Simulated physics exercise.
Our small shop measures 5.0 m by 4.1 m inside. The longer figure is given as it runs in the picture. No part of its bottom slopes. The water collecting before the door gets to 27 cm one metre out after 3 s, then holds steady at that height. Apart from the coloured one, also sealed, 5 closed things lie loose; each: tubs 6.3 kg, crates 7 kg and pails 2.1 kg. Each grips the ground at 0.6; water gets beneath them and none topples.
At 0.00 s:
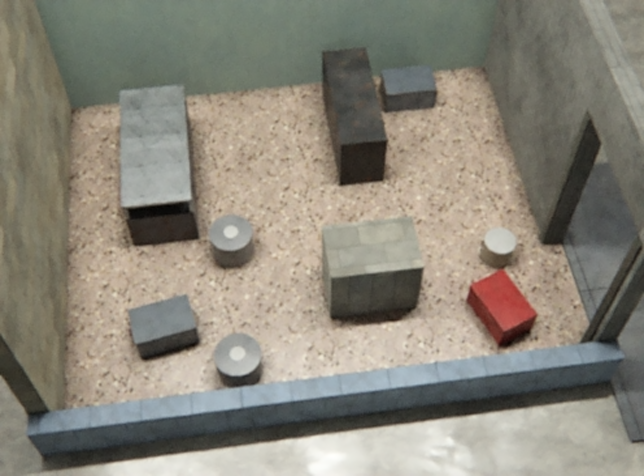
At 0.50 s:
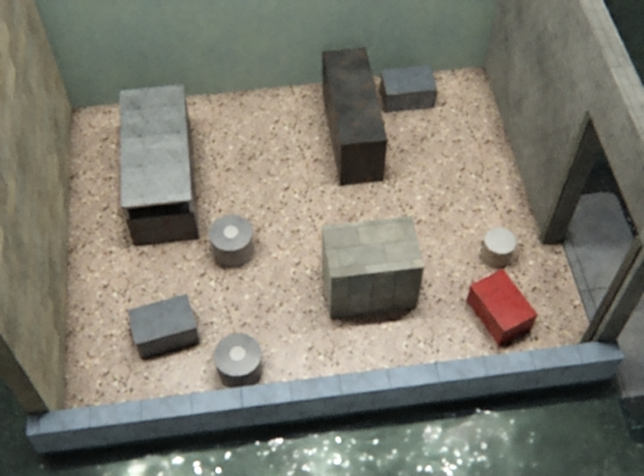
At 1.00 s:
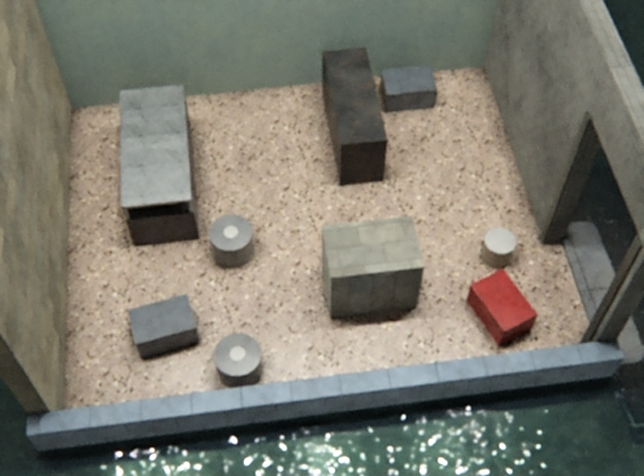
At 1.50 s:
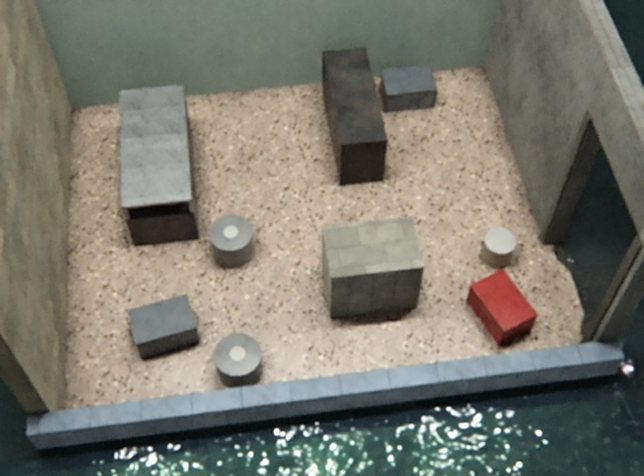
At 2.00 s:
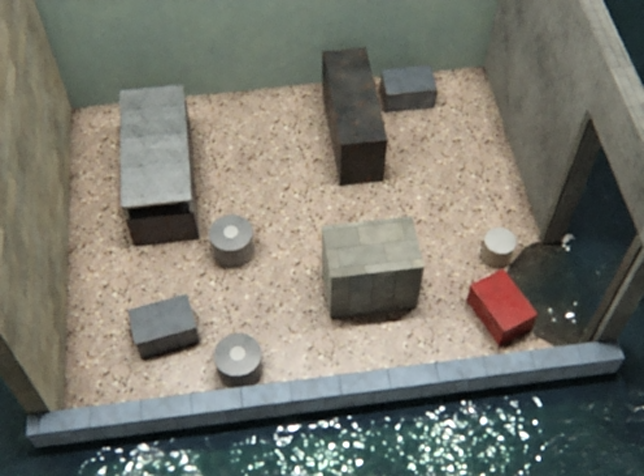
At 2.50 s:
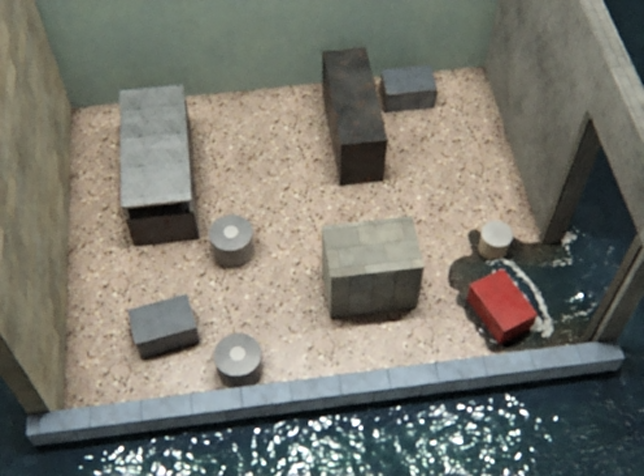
In this clip, dark water spreads outside a small walled room holding crates, round pails and larger blocks, then enters through the doorway at right and surrounds the red crate, while most objects stay still.
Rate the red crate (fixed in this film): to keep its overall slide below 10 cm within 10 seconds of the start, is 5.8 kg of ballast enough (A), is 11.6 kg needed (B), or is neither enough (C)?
C.
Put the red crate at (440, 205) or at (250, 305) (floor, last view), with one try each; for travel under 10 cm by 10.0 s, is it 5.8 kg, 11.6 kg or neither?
Result, try 1: Both fail; try 2: Both fail.
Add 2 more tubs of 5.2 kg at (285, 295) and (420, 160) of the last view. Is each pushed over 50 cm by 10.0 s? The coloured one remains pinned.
In that order: Under, past it.
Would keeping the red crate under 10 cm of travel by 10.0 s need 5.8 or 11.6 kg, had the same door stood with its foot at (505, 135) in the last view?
Result: Nothing offered works.
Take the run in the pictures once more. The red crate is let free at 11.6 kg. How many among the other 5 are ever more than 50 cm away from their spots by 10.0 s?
That adds up to 5.
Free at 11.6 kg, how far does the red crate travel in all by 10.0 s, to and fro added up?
Total path: Around 500 cm.
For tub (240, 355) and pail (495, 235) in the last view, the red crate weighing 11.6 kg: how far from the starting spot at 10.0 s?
200 cm and 80 cm respectively.
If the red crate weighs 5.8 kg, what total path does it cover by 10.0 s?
Path length near 500 cm.
After 3.5 s the red crate would be 126 cm from its start with 5.8 kg and 123 cm from its start with 11.6 kg; 5 cm of water round it then.
After 4.5 s the red crate would be 259 cm from its start with 5.8 kg and 255 cm from its start with 11.6 kg; 7 cm of water round it then.
After 7.0 s the red crate would be 397 cm from its start with 5.8 kg and 391 cm from its start with 11.6 kg; 11 cm of water round it then.
After 10.0 s the red crate would be 402 cm from its start with 5.8 kg and 391 cm from its start with 11.6 kg; 11 cm of water round it then.
